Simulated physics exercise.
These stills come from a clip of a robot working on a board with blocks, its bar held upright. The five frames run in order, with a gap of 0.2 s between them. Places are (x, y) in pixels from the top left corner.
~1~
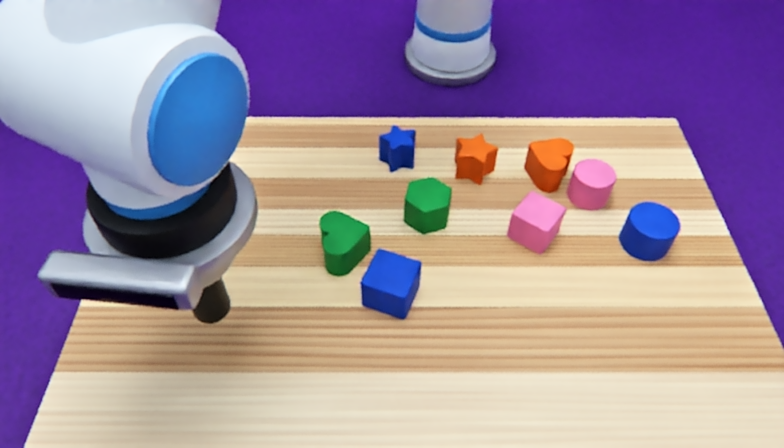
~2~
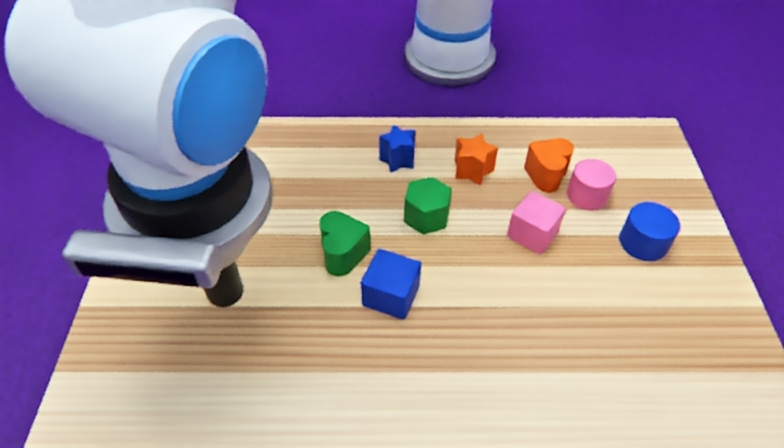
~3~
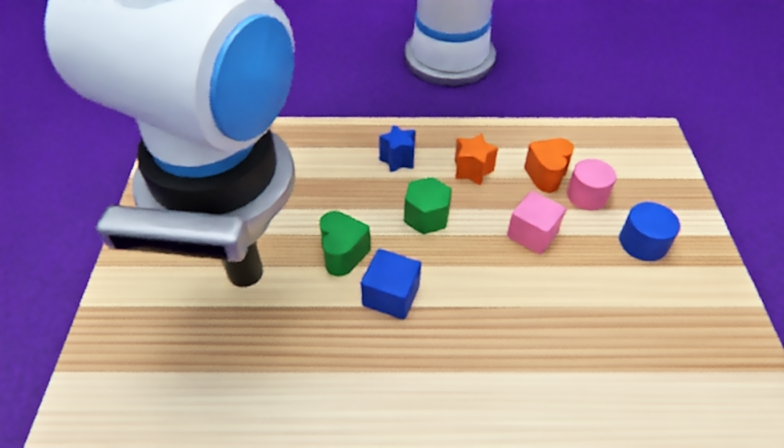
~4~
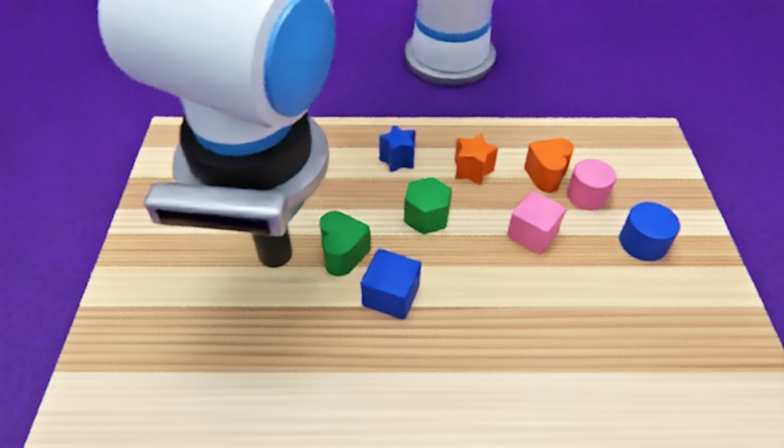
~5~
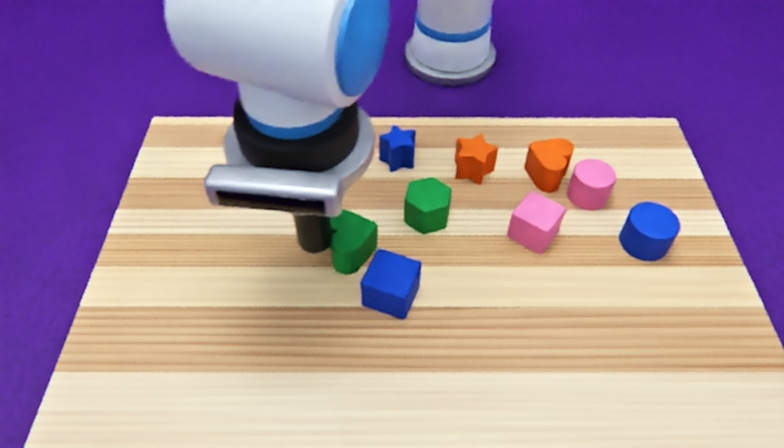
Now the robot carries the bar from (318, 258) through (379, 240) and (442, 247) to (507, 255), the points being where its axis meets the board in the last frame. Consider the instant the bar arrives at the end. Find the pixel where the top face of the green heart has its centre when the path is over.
If I read the scene right, the answer is (544, 225).
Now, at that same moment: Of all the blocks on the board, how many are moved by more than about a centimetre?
This push will displace three or more blocks.
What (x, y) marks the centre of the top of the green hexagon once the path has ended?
By then it is at (472, 183).
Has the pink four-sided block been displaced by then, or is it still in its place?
Answer: Moved.
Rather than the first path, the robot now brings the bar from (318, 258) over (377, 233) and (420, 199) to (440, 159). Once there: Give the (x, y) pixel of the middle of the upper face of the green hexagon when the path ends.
The centre of its top will be at (486, 180).
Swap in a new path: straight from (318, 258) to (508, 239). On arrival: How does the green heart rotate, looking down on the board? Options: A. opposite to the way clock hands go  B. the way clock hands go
It's A.
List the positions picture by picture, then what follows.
Bar tip (213, 309); block tops, green heart (341, 231); blue four-sided block (392, 272); green hexagon (429, 193); pink four-sided block (540, 210), in the first frame.
Bar (226, 294); blocks unchanged, in the second frame.
Bar (246, 274); blocks unchanged, in the third frame.
Bar (276, 256); blocks unchanged, in the fourth frame.
Bar (315, 242); green heart (349, 229); blue four-sided block (392, 272); green hexagon (429, 193); pink four-sided block (540, 210), in the fifth frame.
On the path given first. One third of the way, bar (379, 223); green heart (413, 215); green hexagon (439, 189), turned 15° anticlockwise.
Two thirds of the way, bar (447, 230); green heart (481, 220); green hexagon (471, 183), turned 85° anticlockwise.
At the end, bar (511, 239); green heart (544, 225); blue four-sided block in place; green hexagon (472, 183), turned 90° anticlockwise; pink four-sided block (570, 201).
